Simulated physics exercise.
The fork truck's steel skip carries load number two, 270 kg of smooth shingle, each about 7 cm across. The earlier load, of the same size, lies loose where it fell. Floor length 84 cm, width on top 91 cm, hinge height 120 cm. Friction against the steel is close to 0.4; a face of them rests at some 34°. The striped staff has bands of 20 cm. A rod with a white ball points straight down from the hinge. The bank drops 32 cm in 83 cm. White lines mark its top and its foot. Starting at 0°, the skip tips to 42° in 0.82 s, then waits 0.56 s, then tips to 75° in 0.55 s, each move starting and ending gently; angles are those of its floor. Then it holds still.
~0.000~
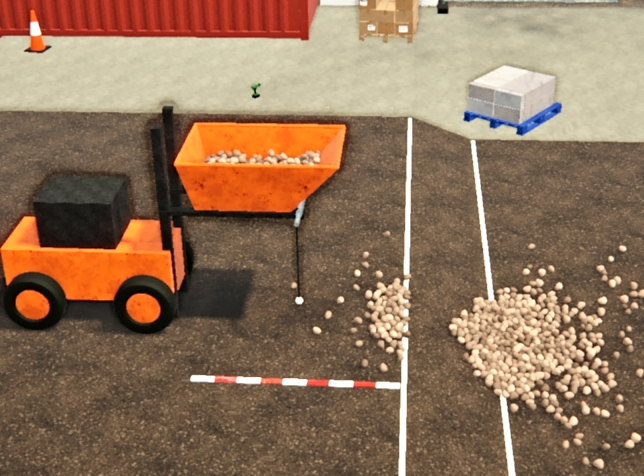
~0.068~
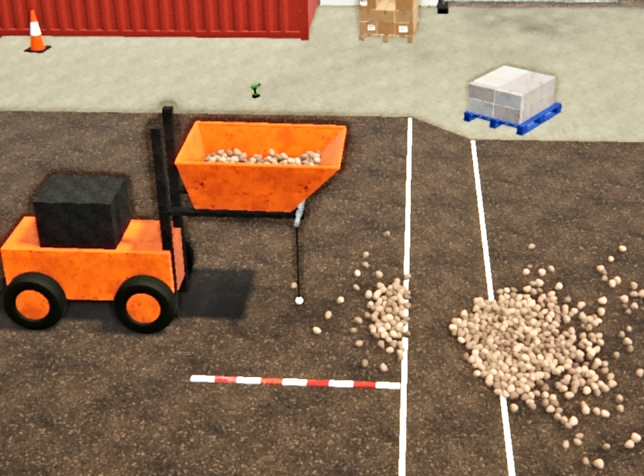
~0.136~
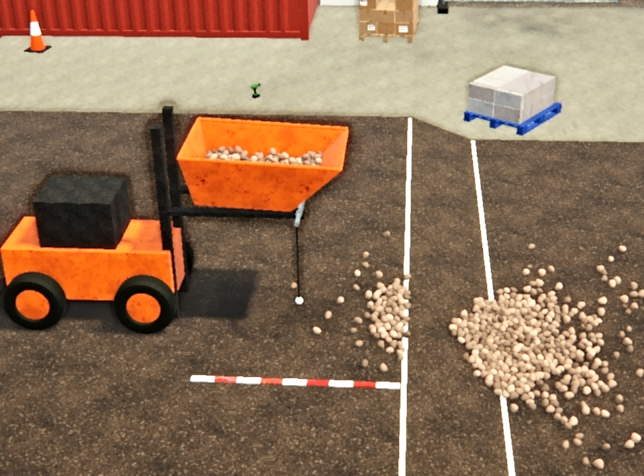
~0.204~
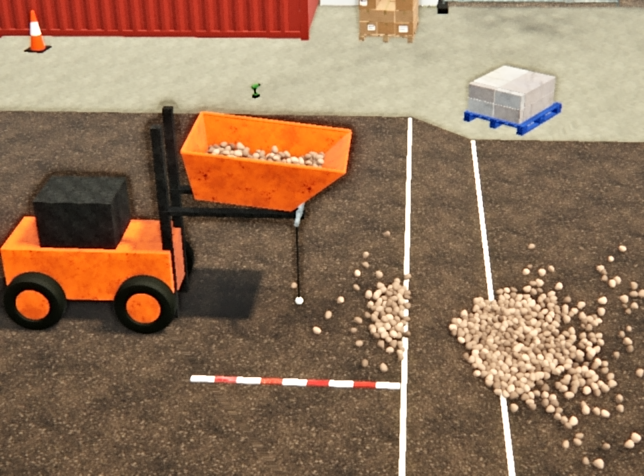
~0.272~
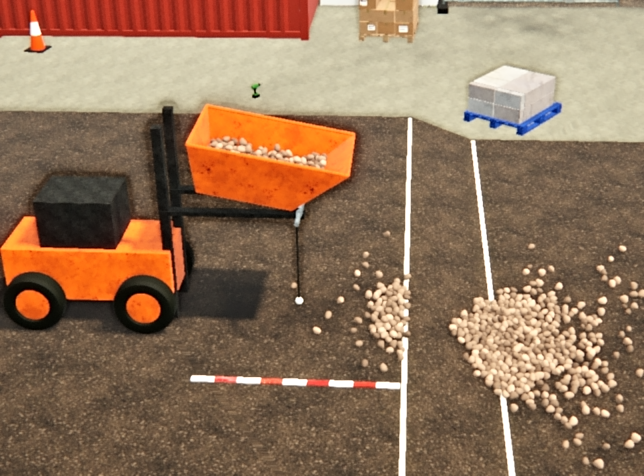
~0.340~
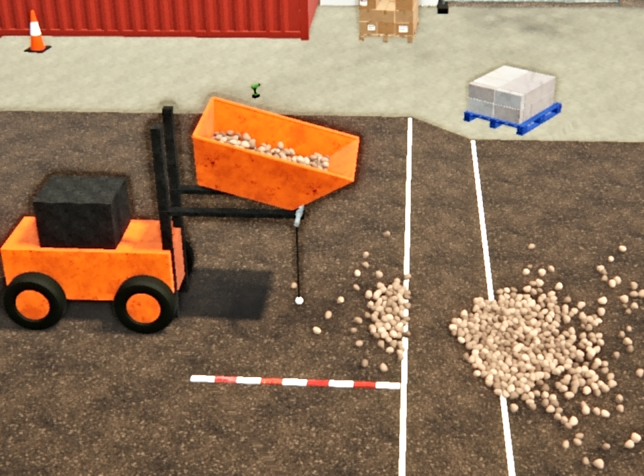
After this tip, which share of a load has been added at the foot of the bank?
Some 43 per cent is added.
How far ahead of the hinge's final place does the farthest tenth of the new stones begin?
Roughly 210 cm ahead of it.
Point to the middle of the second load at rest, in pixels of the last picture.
Their middle is at about (486, 333).
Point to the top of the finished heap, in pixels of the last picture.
Near (390, 308).
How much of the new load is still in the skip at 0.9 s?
About 100 per cent.
After 0.6 s the floor is at 36°; in per cent of one load, 100 in the skip, 31 on the top or the slope, 67 at the foot of the bank; the foremost stones are past the picture's edge.
After 0.9 s the floor is at 42°; in per cent of one load, 100 in the skip, 31 on the top or the slope, 67 at the foot of the bank; the foremost stones are past the picture's edge.
After 2.4 s the floor is at 75°; in per cent of one load, 31 in the skip, 100 on the top or the slope, 68 at the foot of the bank; the foremost stones are past the picture's edge.
After 4.8 s the floor is at 75°; in per cent of one load, 0 in the skip, 88 on the top or the slope, 110 at the foot of the bank; the foremost stones are past the picture's edge. Net gain at the foot of the bank, 43.
